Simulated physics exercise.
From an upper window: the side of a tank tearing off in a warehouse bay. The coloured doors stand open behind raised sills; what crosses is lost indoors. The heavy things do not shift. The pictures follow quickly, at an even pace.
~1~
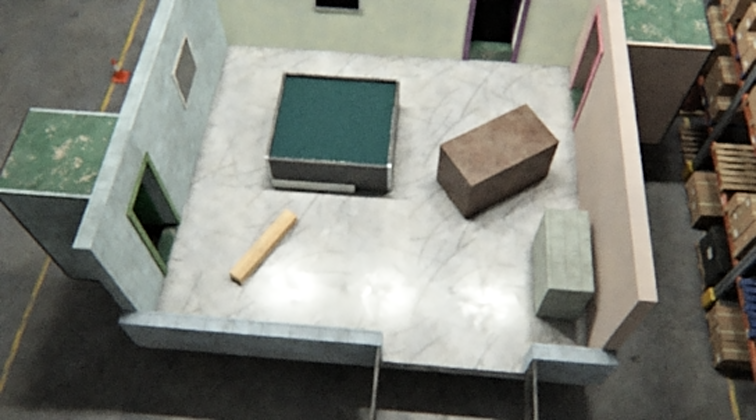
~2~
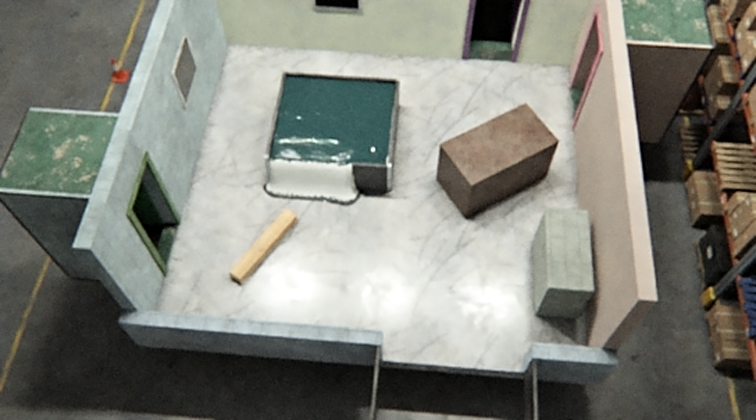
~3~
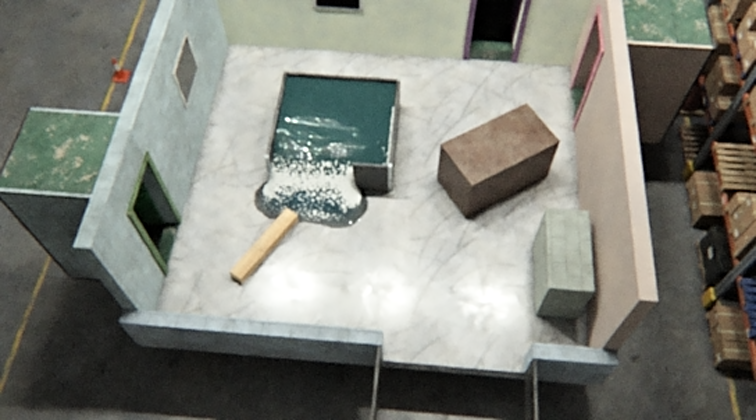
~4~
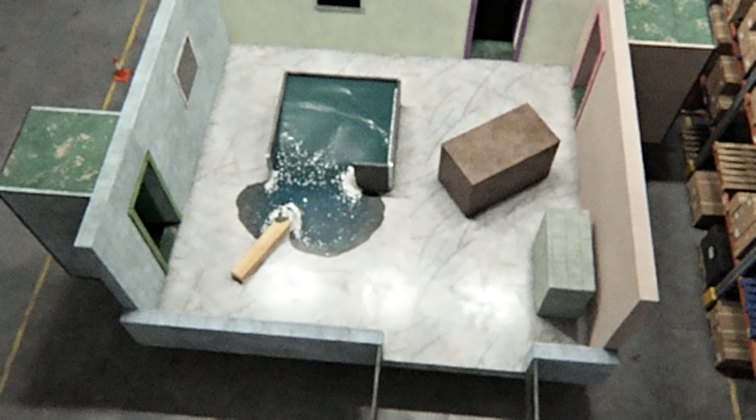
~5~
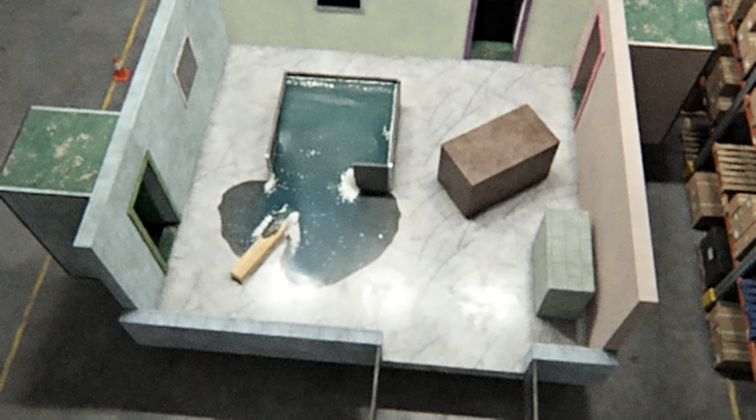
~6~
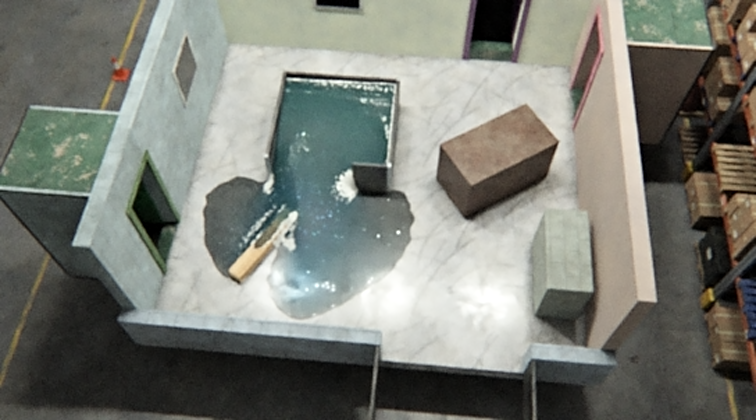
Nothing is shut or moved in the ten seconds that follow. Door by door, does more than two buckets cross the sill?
In the end: The pink door holds within the limit; the purple door holds within the limit; the green door floods.
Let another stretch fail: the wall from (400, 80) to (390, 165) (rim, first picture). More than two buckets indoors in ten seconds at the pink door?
In short: Pink lets more in.
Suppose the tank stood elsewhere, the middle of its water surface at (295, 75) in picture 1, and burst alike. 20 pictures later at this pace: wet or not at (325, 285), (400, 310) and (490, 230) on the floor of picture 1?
In turn: Covered, flooded, clear.
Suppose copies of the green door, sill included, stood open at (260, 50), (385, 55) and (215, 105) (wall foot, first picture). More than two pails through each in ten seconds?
As listed: Is over, keeps below it, holds.
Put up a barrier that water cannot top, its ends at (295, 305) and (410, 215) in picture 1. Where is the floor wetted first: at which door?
The green door.
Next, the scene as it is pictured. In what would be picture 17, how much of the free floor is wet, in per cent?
I make it 30 per cent.
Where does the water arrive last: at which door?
The one in purple.
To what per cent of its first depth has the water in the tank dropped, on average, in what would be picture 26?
Near 30 in a hundred.
A moment on, water covers 30 % of the floor; the pink door not reached, the purple door not reached, the green door wet at the sill, nothing in.
Next, water covers 30 % of the floor; the pink door not reached, the purple door not reached, the green door over two buckets in.
Then, water covers 45 % of the floor; the pink door not reached, the purple door not reached, the green door far over two buckets in.
Later, water covers 65 % of the floor; the pink door not reached, the purple door not reached, the green door far over two buckets in.
In the end, water covers 90 % of the floor; the pink door wet at the sill, nothing in, the purple door wet at the sill, nothing in, the green door far over two buckets in.
